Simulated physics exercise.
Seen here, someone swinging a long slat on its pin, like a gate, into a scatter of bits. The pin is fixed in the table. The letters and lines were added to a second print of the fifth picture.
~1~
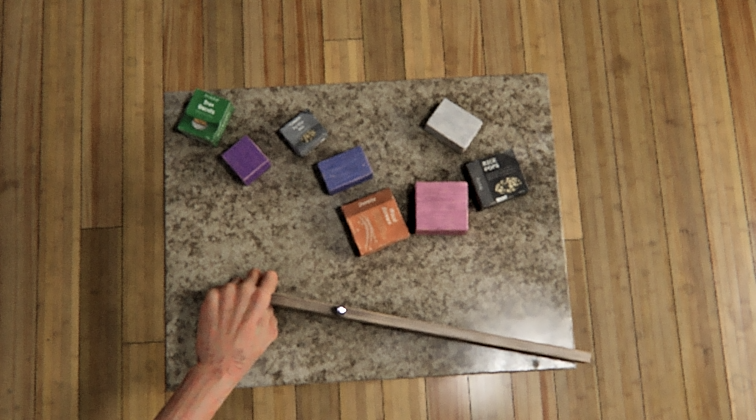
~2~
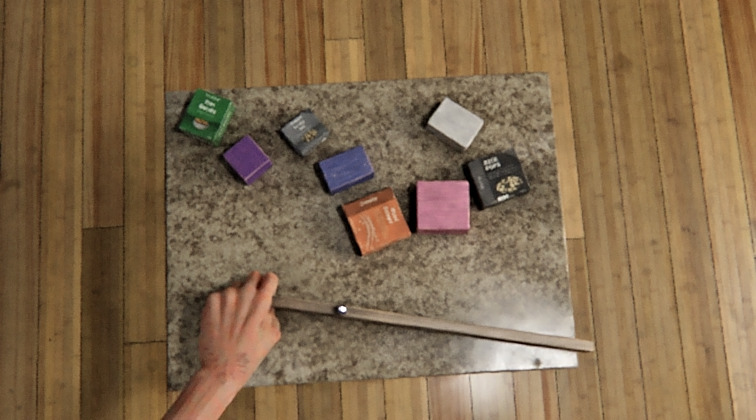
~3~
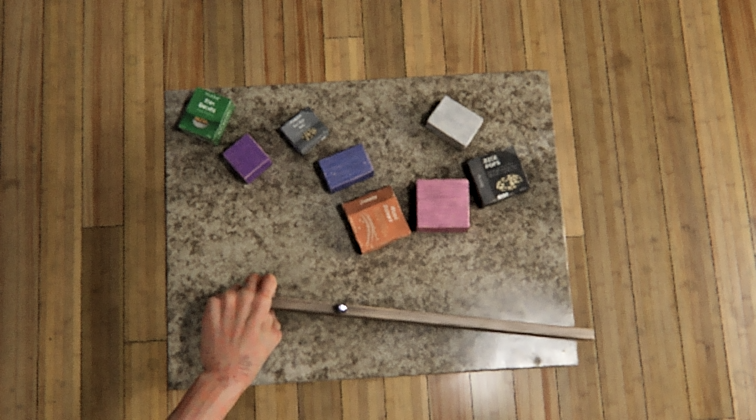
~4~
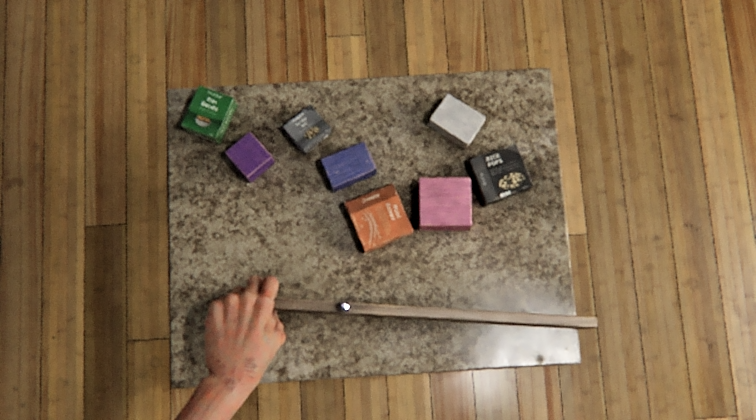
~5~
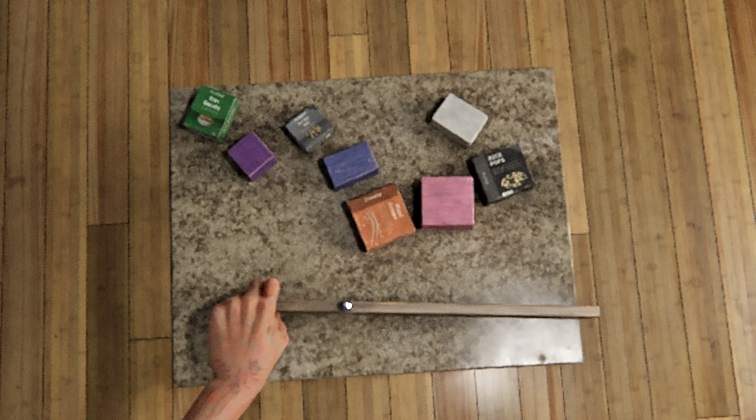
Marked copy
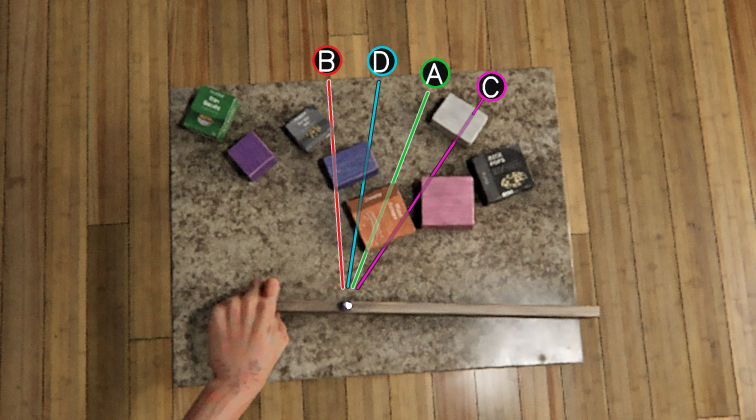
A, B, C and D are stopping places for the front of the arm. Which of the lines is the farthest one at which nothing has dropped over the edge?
Line C.
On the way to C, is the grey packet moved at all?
By then, no.
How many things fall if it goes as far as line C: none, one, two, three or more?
In all, none.
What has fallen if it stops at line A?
It is the white block.
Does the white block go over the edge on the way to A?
By then, yes.
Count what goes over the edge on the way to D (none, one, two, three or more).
One.
On the marked copy, A at (391, 188); B at (336, 182); C at (417, 199); D at (364, 182).
Following C. Soon after the start, arm (470, 261); green packet (212, 114); grey packet (310, 129).
Later, arm (444, 220); white block (453, 113); black packet (478, 155).
In the end, arm (419, 200); white block (405, 85); black packet (434, 128); nothing has fallen.
As for the rest, A drops the white block; B drops the white block; D drops the white block.
